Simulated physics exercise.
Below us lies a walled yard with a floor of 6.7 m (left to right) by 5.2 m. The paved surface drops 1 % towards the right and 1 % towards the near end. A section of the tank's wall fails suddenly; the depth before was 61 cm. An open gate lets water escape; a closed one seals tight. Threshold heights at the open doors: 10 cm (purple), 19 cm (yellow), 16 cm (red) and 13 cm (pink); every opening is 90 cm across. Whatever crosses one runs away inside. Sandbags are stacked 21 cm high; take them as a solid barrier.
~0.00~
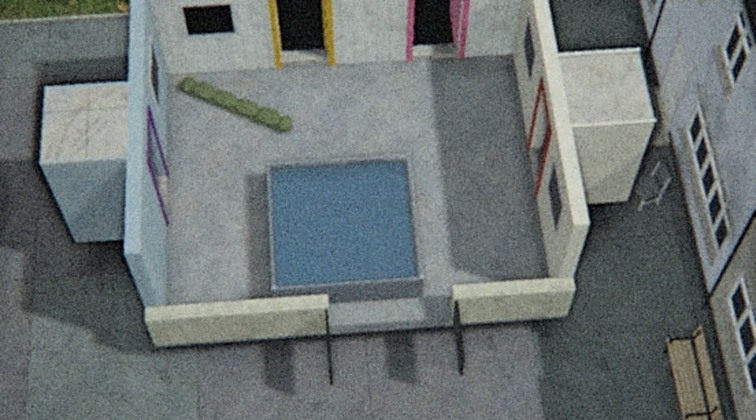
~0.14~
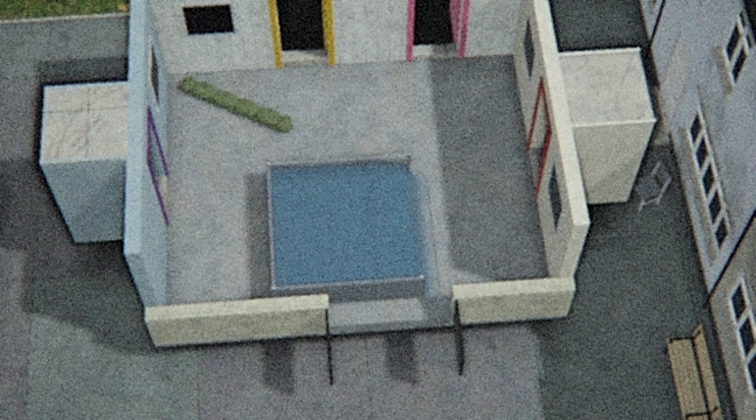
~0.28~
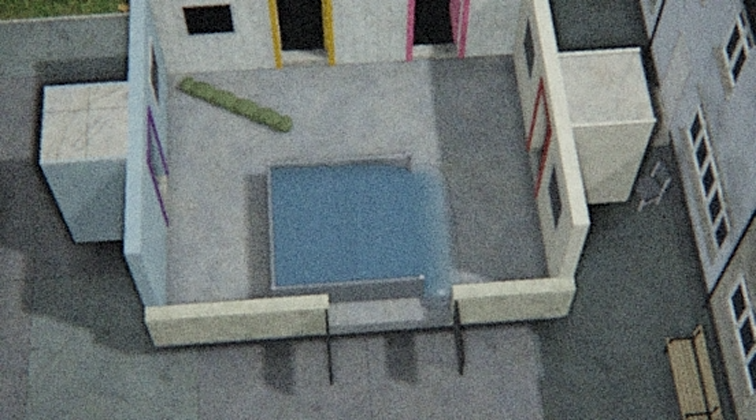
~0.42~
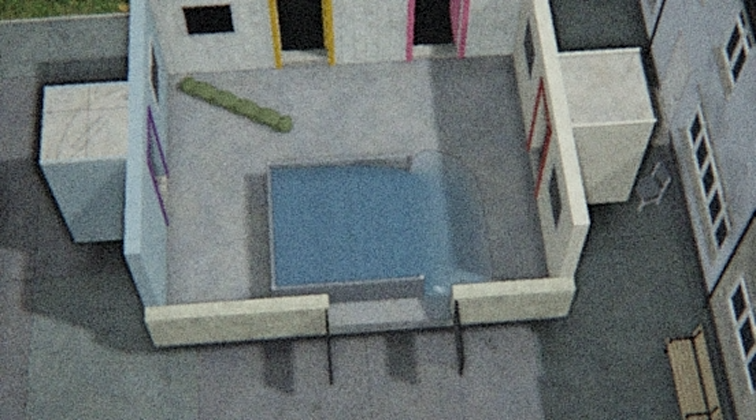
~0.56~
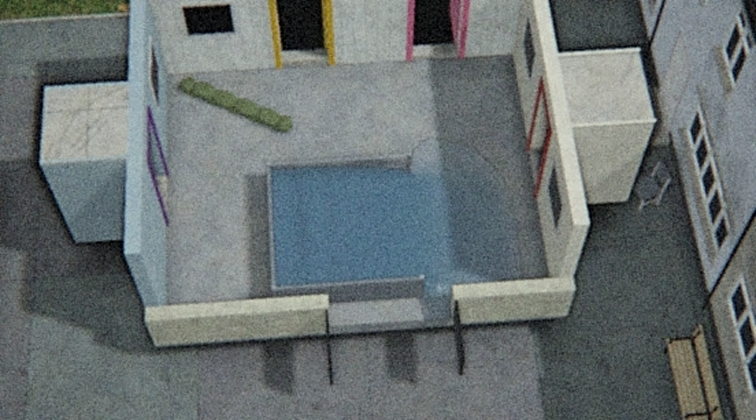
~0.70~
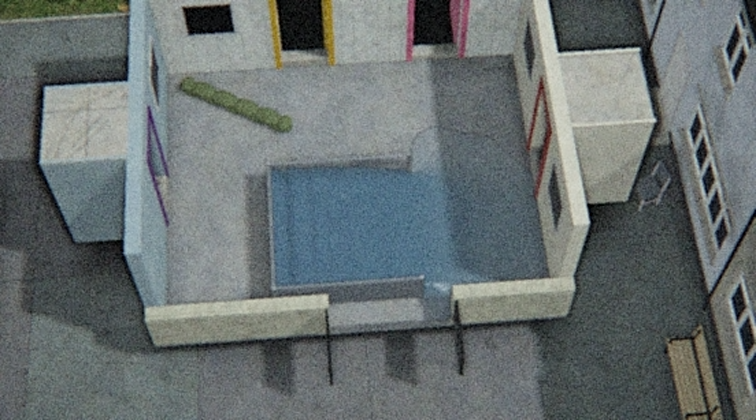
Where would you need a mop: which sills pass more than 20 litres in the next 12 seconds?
The water let in: At the purple door it keeps below the limit; at the yellow door it stays under the limit; at the red door it exceeds the limit; at the pink door it exceeds the limit.
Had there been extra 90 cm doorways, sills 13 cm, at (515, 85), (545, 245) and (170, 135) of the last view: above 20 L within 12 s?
In that order: Over, past it, under.
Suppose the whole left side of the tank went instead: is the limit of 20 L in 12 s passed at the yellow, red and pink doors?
Against that limit: Yellow under, red not over, pink below.
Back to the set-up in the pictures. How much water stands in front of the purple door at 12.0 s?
Some 6.0 cm.
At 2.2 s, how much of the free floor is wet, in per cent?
Some 30 per cent of it.
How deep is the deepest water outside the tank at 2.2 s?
About 52 cm.
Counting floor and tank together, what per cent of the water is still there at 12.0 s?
Some 78 per cent remains.
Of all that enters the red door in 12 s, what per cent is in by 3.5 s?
About 85 per cent.
After 1.4 s water covers 30 % of the floor and is deepest (52 cm) near (550, 288); purple door not reached, yellow door not reached, red door 32 cm at the sill, 22 L in, pink door not reached.
After 2.2 s water covers 30 % of the floor and is deepest (52 cm) near (552, 298); purple door not reached, yellow door not reached, red door 36 cm at the sill, 91 L in, pink door not reached.
After 3.5 s water covers 45 % of the floor and is deepest (40 cm) near (513, 62); purple door not reached, yellow door not reached, red door 27 cm at the sill, 196 L in, pink door 21 cm at the sill, 1 L in.
After 7.0 s water covers 80 % of the floor and is deepest (24 cm) near (168, 75); purple door 2 cm at the sill, 0 L in, yellow door 6 cm at the sill, 0 L in, red door 15 cm at the sill, 227 L in, pink door 13 cm at the sill, 90 L in.
After 12.0 s water covers 95 % of the floor and is deepest (16 cm) near (529, 157); purple door 6 cm at the sill, 0 L in, yellow door 5 cm at the sill, 0 L in, red door 15 cm at the sill, 227 L in, pink door 8 cm at the sill, 91 L in.
